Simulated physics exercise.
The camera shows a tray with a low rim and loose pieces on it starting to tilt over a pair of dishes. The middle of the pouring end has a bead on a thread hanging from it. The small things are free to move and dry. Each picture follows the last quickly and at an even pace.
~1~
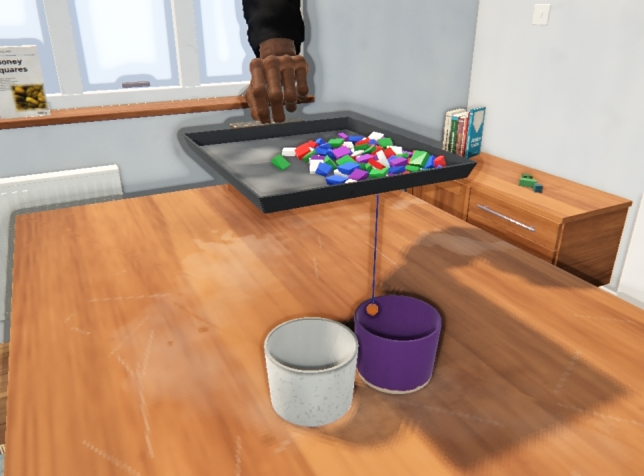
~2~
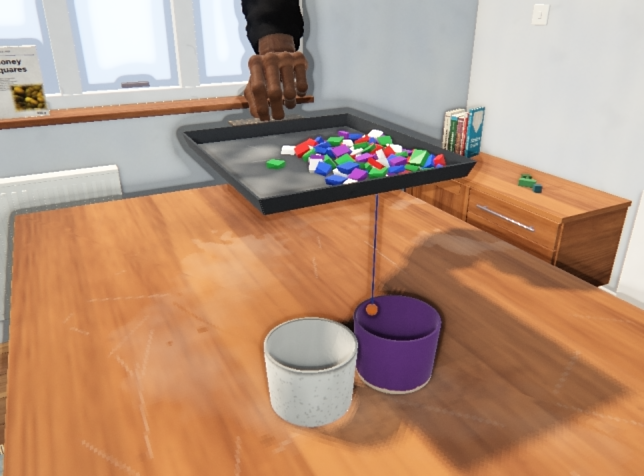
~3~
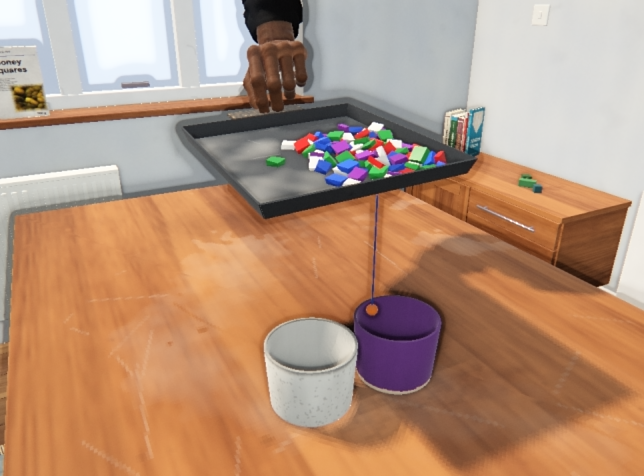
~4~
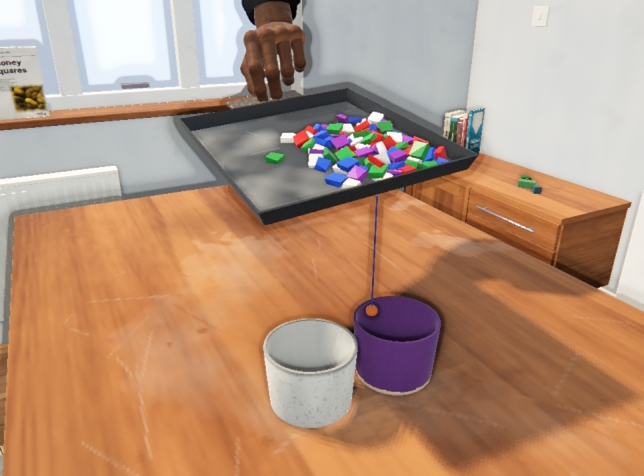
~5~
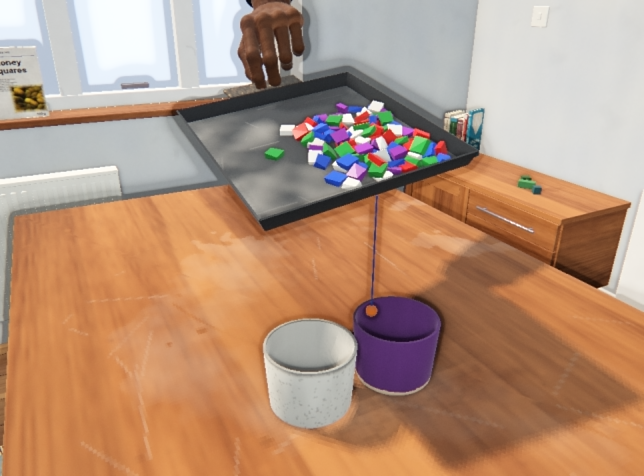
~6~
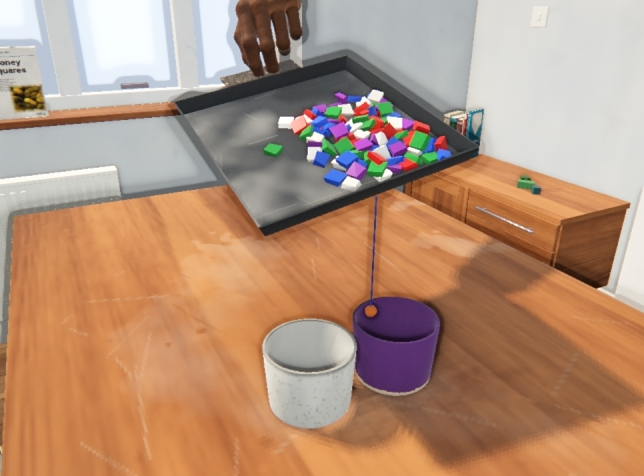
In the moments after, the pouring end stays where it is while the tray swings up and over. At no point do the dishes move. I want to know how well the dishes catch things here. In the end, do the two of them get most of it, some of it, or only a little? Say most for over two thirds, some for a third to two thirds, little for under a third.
They get some of it.
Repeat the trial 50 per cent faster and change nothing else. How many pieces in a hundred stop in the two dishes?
I'd expect close to 50 per cent.
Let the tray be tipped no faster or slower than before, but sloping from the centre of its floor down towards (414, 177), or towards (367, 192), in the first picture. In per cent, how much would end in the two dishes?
Respectively 10 and 10 in a hundred.
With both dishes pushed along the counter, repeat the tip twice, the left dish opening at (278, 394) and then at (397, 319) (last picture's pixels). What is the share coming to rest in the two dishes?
20, then 0 %.
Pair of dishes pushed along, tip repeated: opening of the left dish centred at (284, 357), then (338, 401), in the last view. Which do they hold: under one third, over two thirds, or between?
On the first try the answer is over two thirds, and on the second it is below one third.
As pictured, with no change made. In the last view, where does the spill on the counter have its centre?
Those pieces end up centred close to (239, 449).
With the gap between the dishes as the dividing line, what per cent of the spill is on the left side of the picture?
That would be roughly 90 per cent.
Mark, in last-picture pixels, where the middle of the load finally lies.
Around (290, 404), give or take.
Soon, tray tipped steeply; most on the tray; a small part in the air.
A while on, tray tipped past a quarter turn; a stray few on the tray; about half in the left dish; about a third outside both; a stray few in the air.
Towards the end, tray tipped past a quarter turn; about half in the left dish; about half outside both.
Finally, tray tipped past a quarter turn; about half in the left dish; none in the right dish; about half outside both.
